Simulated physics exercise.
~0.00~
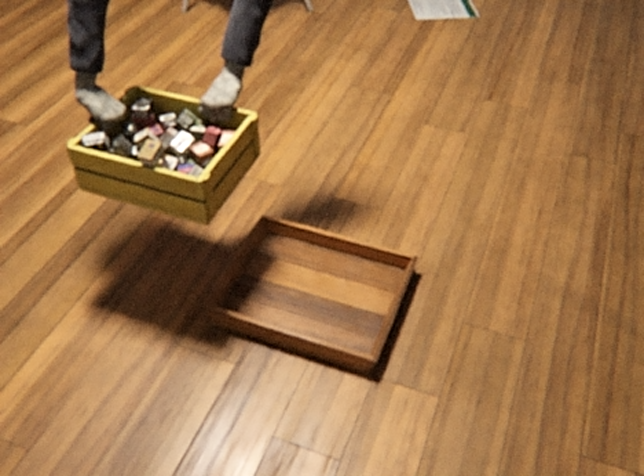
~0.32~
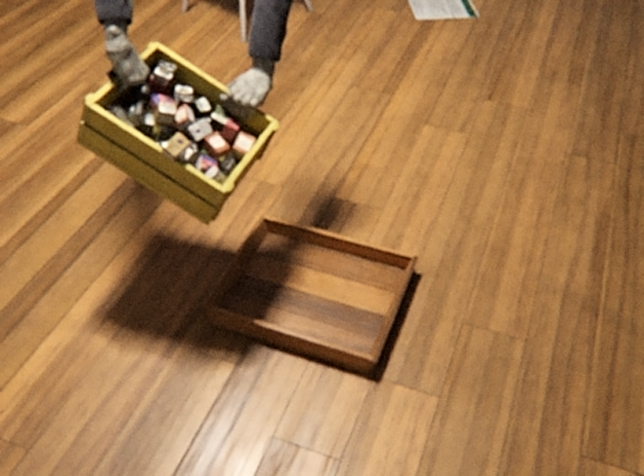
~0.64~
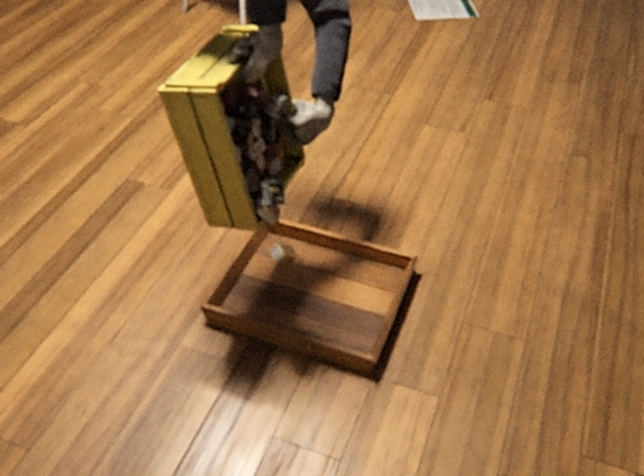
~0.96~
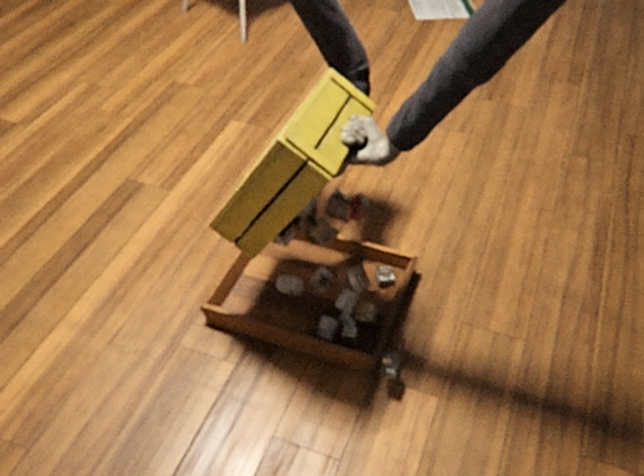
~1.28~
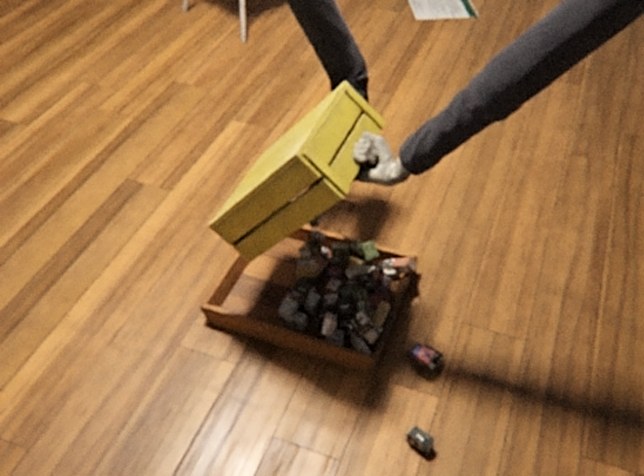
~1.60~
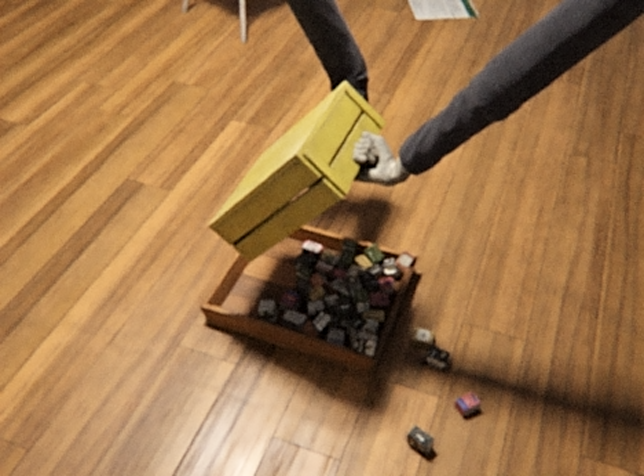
Yellow crate tipped over by two gloved hands, spilling small cartons into a wooden box, with a few landing on the floor.
